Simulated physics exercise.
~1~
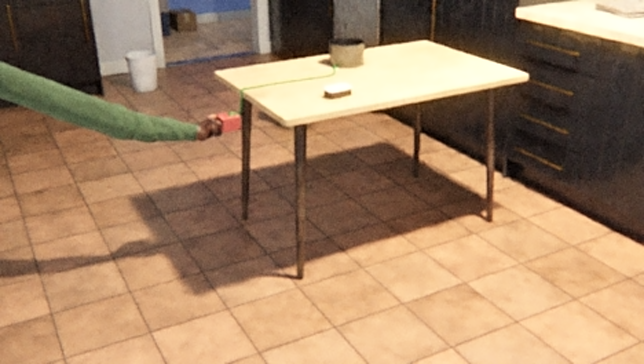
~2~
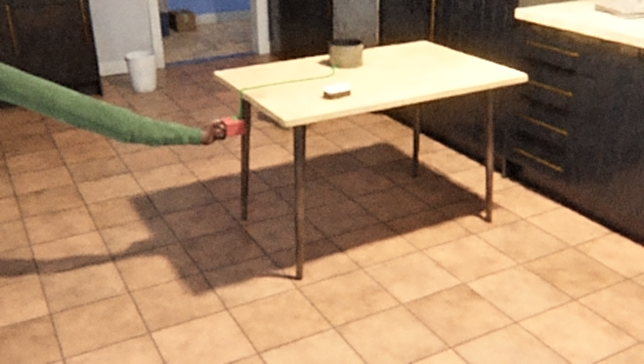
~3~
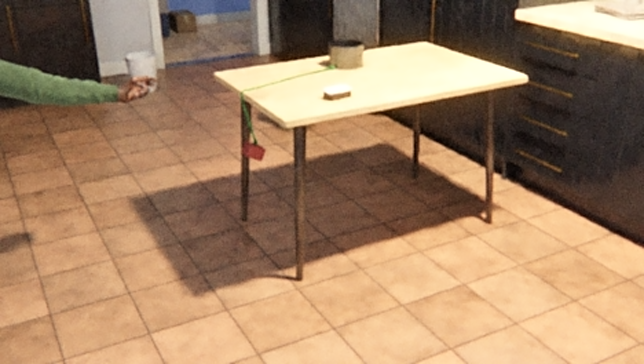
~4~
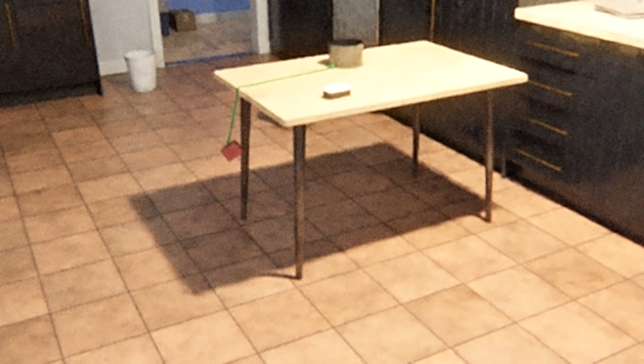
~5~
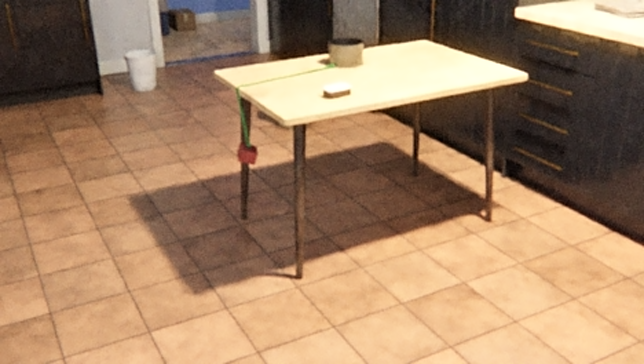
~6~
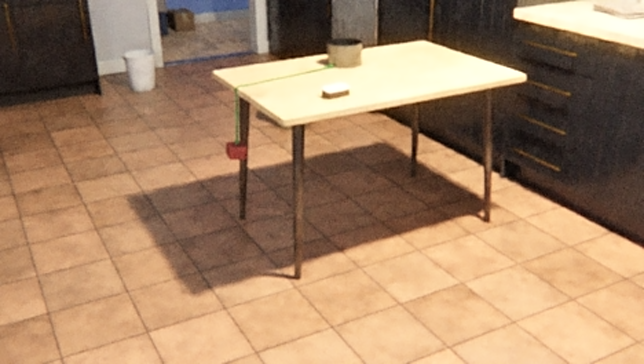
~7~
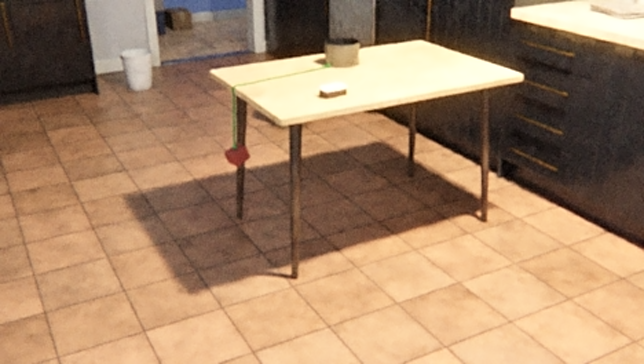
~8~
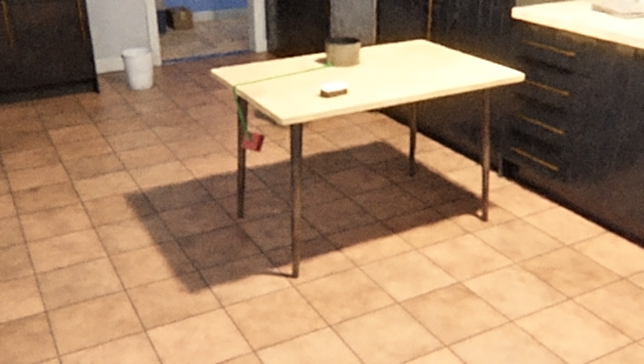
A red block, released by a hand, swings on its cord below the table edge.
